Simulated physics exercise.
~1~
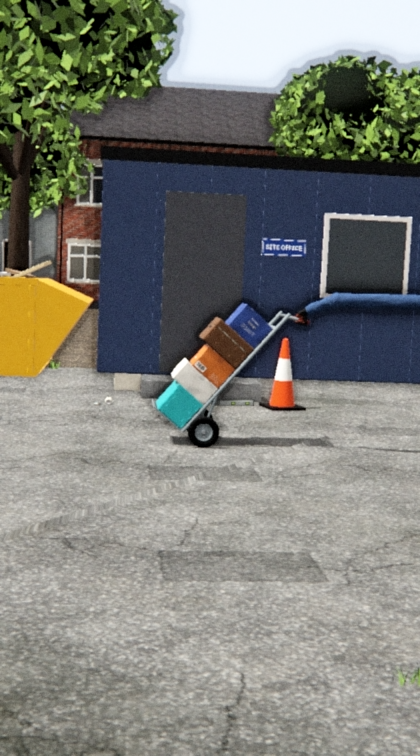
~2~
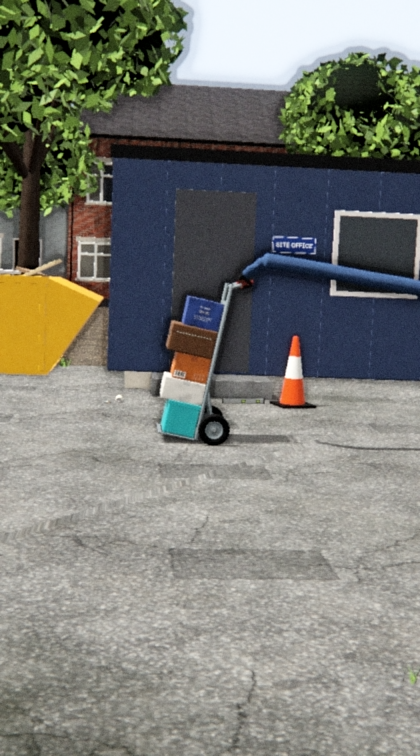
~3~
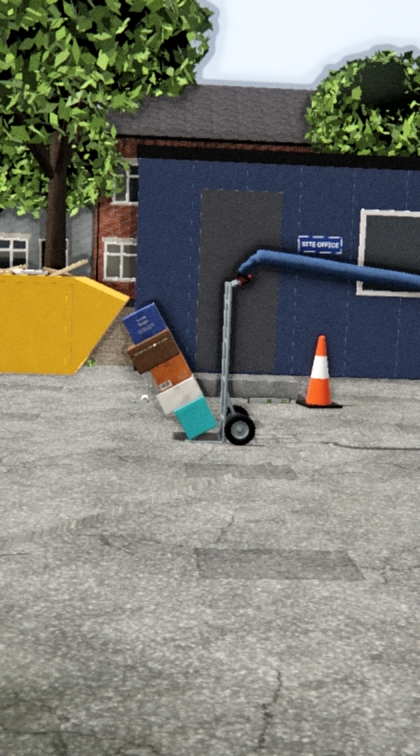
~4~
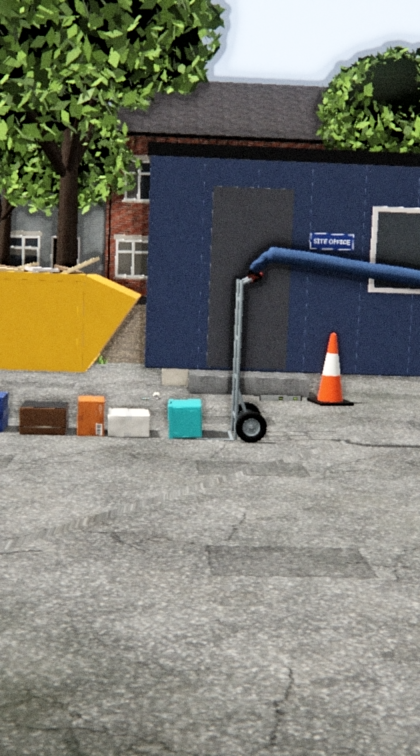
Blue arm swinging a loaded hand truck upright, its stacked boxes toppling left and ending strewn in a row across the tarmac.
